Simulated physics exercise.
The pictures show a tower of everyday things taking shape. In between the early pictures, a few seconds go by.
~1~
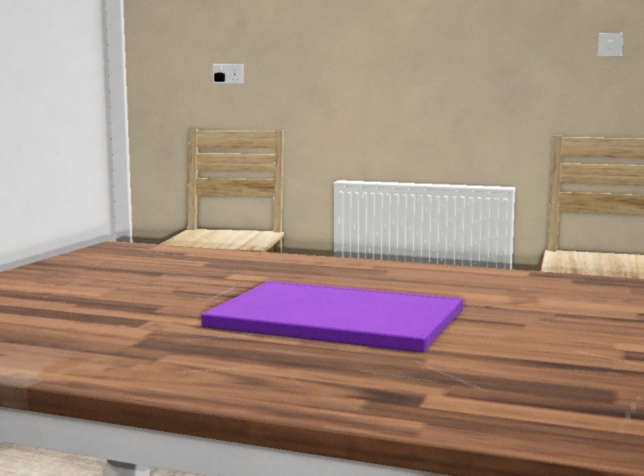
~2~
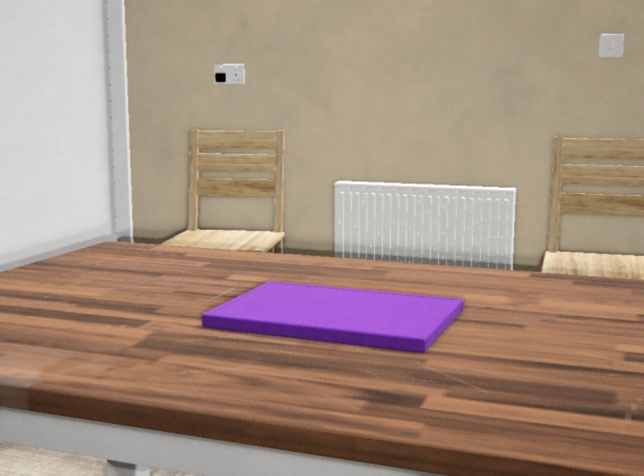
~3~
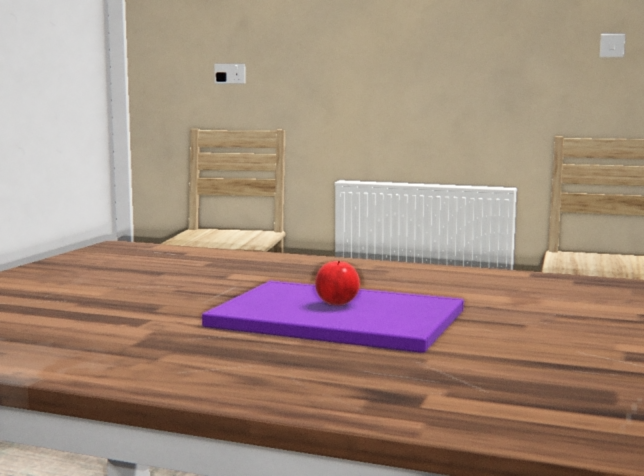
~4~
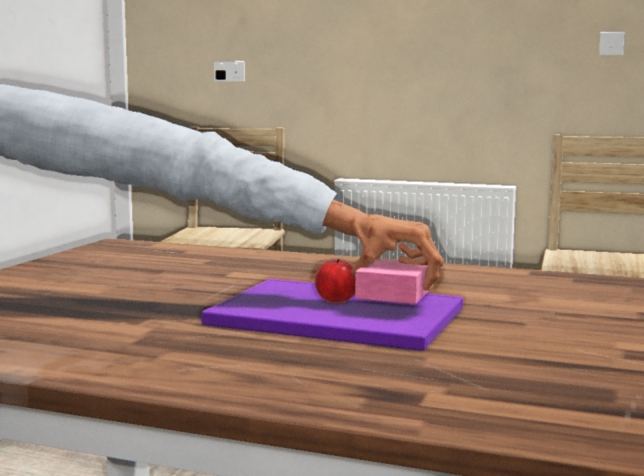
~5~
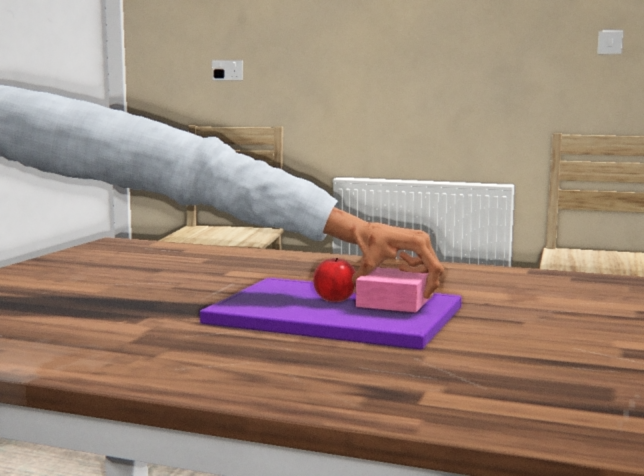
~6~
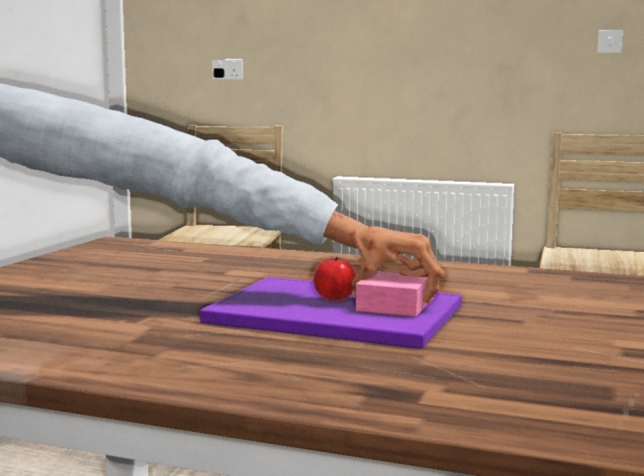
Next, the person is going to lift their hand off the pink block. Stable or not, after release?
Stable.
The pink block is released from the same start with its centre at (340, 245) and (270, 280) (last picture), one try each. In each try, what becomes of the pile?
Well, on the first go it tumbles down, and on the second it stays steady.
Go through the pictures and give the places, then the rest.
In the first frame, the last thing is not in view yet.
In the second frame, the last thing is not in view yet.
In the third frame, the last thing is not in view yet; red apple (337, 283).
The fourth frame shows coming down; pink block (394, 281); red apple (337, 281).
The fifth frame shows coming down; pink block (394, 289); red apple (335, 280).
The sixth frame shows in place under the hand; pink block (394, 293); red apple (335, 279).
Then, 0.20 s on from there, no change.
Then, 0.40 s on from there, pink block resting near (394, 293).
In the end, all 3 unmoved. At the end, from the last picture's camera, pink block near (394, 293). The pile stays up.
